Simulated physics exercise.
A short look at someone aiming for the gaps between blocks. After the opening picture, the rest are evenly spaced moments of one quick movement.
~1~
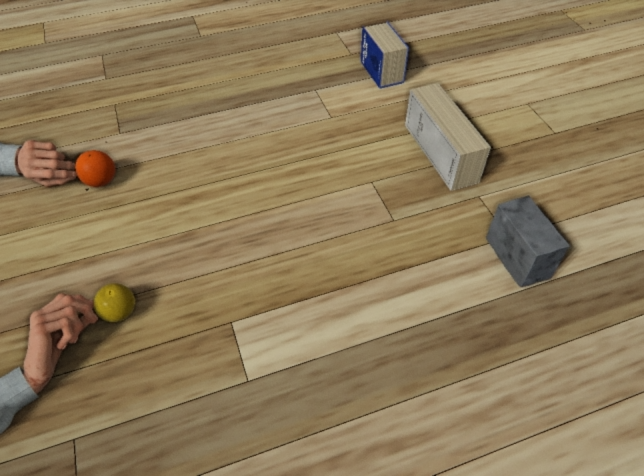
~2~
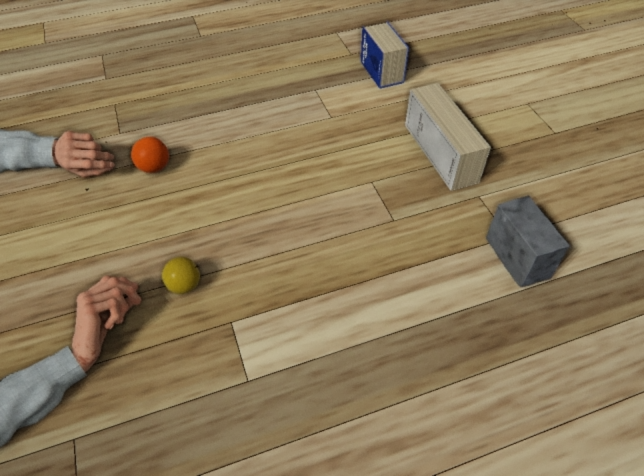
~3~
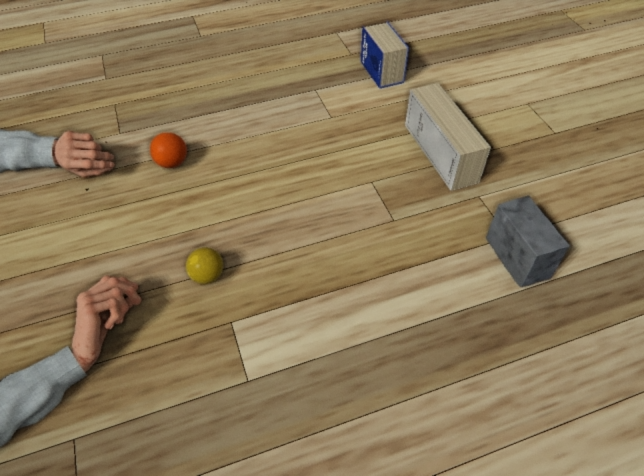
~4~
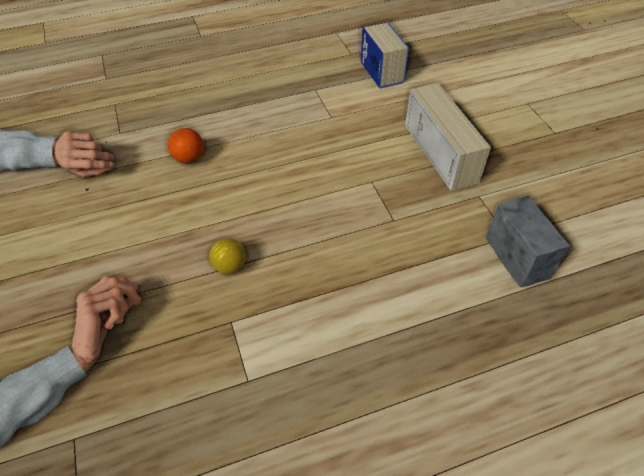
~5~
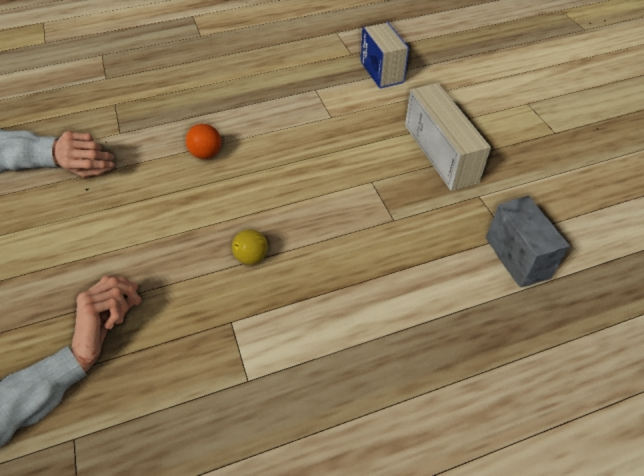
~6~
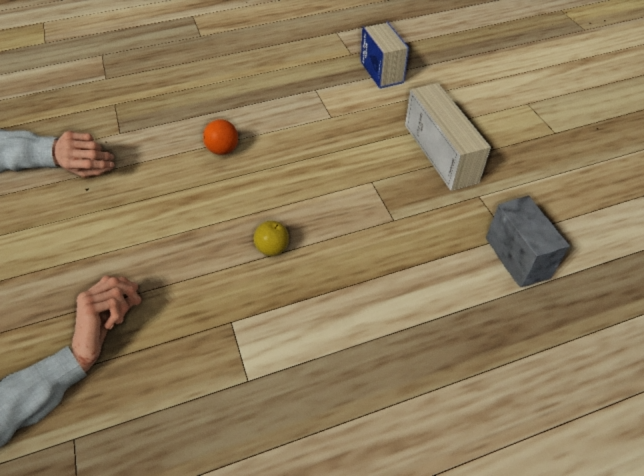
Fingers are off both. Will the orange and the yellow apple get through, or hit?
Here the orange passes through its gap and the yellow apple hits a block.
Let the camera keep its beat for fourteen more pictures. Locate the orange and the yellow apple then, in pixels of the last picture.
The orange around (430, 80); the yellow apple around (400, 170).
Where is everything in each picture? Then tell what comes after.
In the first picture, orange (96, 169) under the hand; yellow apple (115, 302) under the hand; grey brick (525, 242).
In the second picture, orange (151, 155); yellow apple (181, 275).
In the third picture, orange (168, 151); yellow apple (205, 265).
In the fourth picture, orange (186, 146); yellow apple (228, 256).
In the fifth picture, orange (204, 142); yellow apple (250, 247).
In the sixth picture, orange (221, 137); yellow apple (271, 238); white book (444, 136).
Then, 0.54 s past the last view, orange heading on near (427, 85); yellow apple coming back near (401, 170).
Finally, the orange gets between the blocks; the yellow apple is stopped.
